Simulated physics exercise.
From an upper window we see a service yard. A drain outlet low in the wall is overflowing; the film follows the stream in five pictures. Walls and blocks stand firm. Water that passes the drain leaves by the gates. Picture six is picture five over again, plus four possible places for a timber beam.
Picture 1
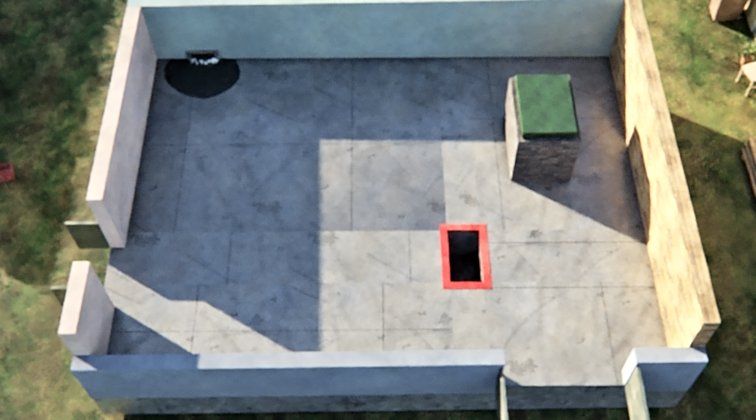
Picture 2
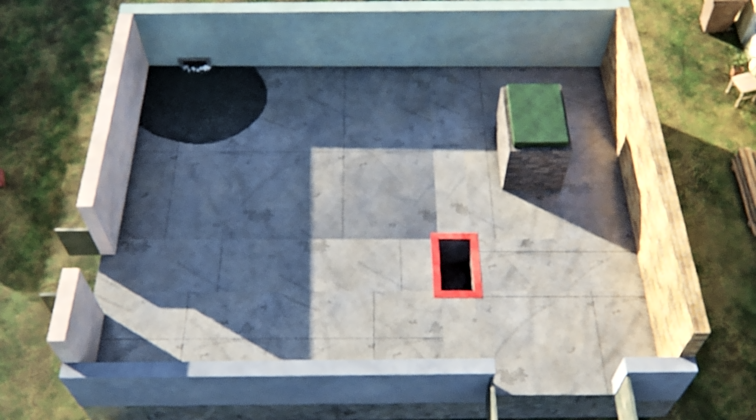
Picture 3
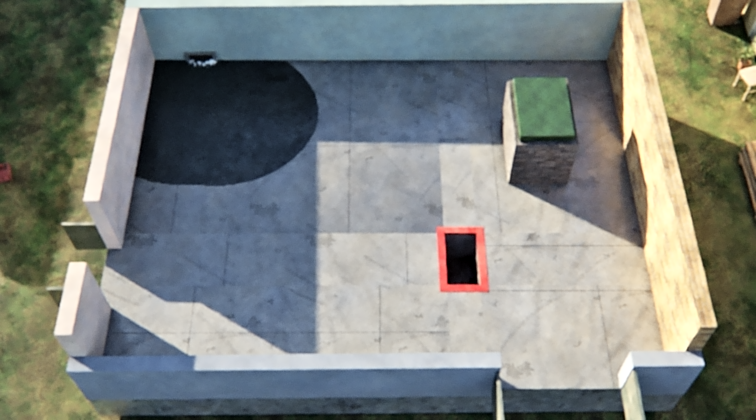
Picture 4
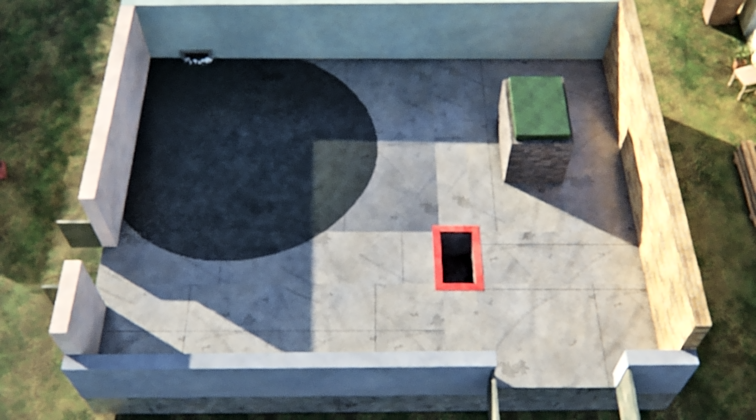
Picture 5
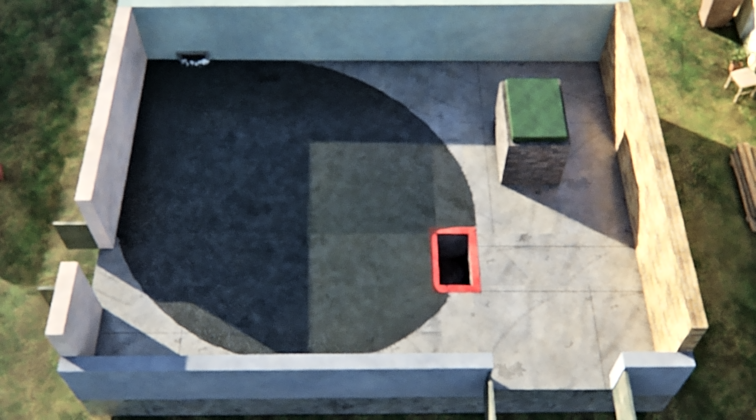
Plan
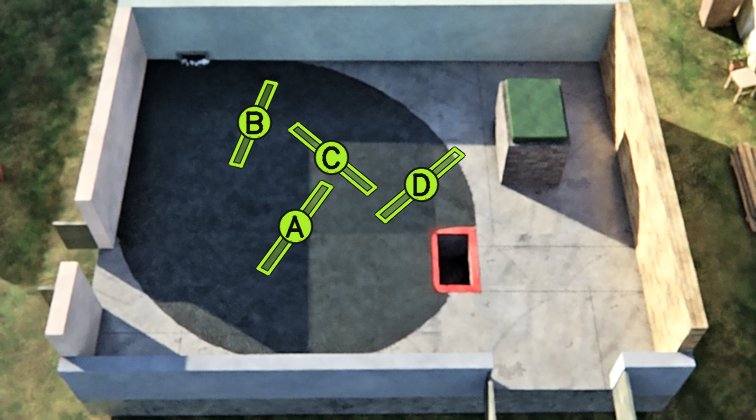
In a walled service yard, a dark wet patch spreads from the outfall to the red drain.
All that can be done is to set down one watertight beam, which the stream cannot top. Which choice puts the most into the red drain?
C works best here.
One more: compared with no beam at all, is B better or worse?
Worse.
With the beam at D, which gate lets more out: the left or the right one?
The right one.
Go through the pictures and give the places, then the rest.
Outfall at (203, 55); red drain at (465, 256); open gate at (560, 371); open gate at (120, 276); front seen at (210, 92), 2 % of the ground wet; red drain still dry, in the first picture.
Front seen at (199, 139), 7 % of the ground wet; red drain still dry, in the second picture.
Front seen at (248, 177), 15 % of the ground wet; red drain still dry, in the third picture.
Front seen at (313, 233), 29 % of the ground wet; red drain still dry, in the fourth picture.
Front seen at (397, 335), 51 % of the ground wet; red drain taking water, in the fifth picture.
On the marked copy, A from (263, 271) to (326, 184); B from (235, 164) to (271, 82); C from (293, 126) to (371, 190); D from (381, 218) to (458, 152).
For place A, about 15 % of the stream goes into the red drain, about 80 % out by the gates.
For place B, about 10 % of the stream goes into the red drain, about 82 % out by the gates.
For place C, about 21 % of the stream goes into the red drain, about 74 % out by the gates.
For place D, about 13 % of the stream goes into the red drain, about 81 % out by the gates.
